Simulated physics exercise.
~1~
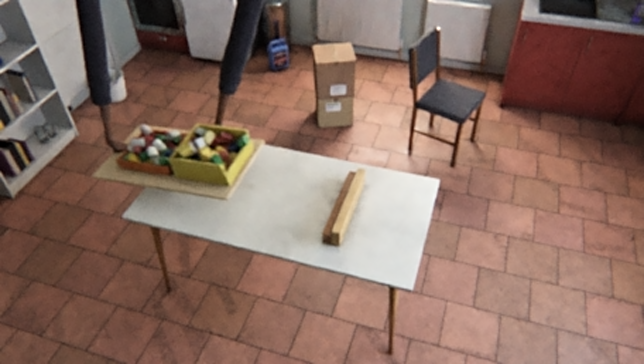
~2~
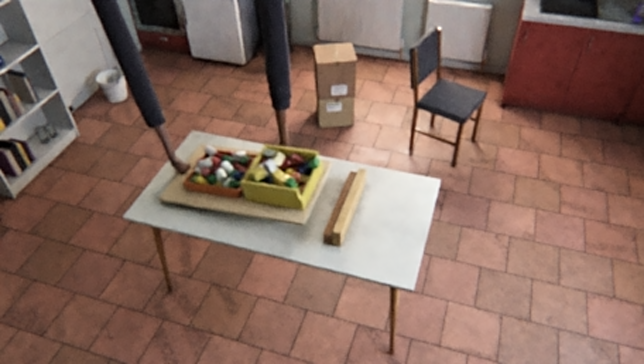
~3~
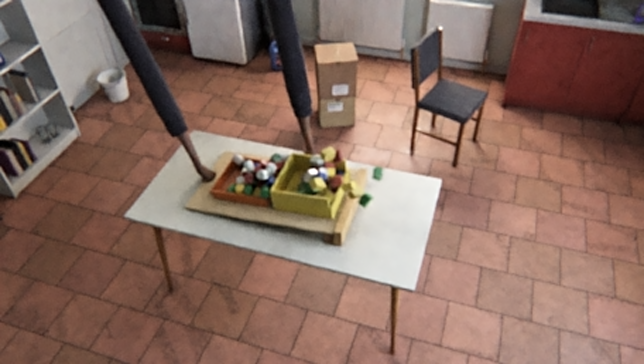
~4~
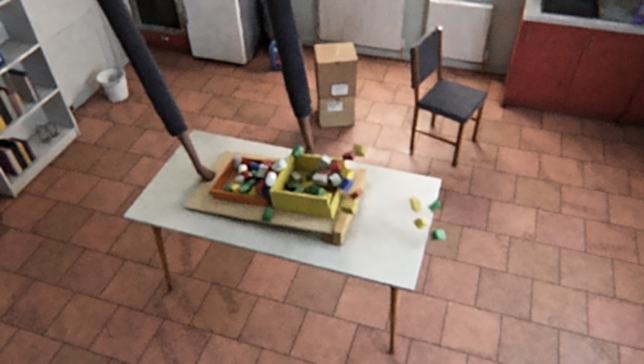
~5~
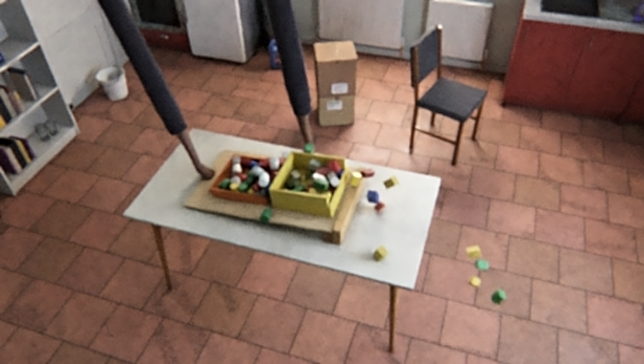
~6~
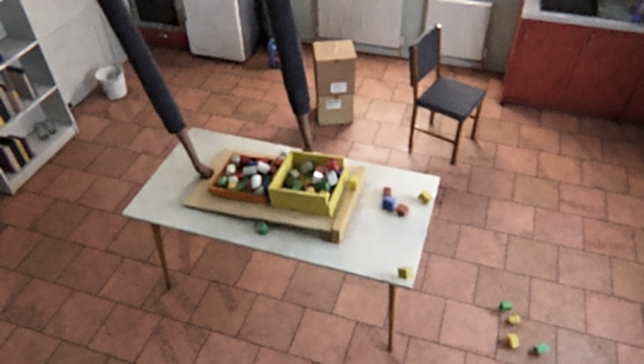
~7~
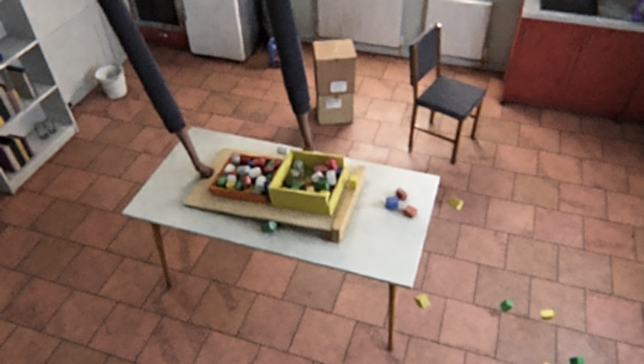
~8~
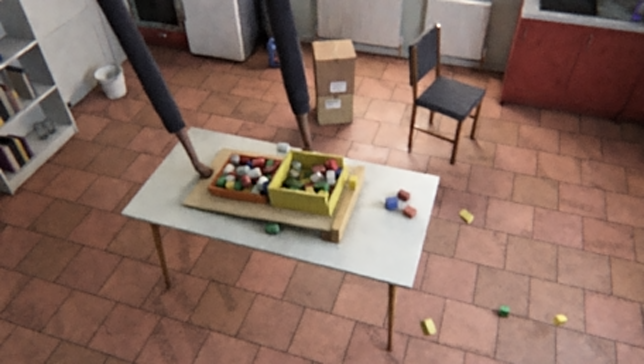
A wooden board carrying an orange box and a yellow box, both filled with small colourful pieces, is pushed rightward across a pale table by two dark-sleeved arms. It reaches a wooden batten on the tabletop and stops short, the hands still holding its left side and back. Pieces leap from the yellow box, some flying past the right end of the table while others scatter beside the board. Several green and yellow blocks drop to the tiled floor and tumble away to the lower right. At the end, the boxes sit still, both holding most of their contents, with a few pieces left on the table.
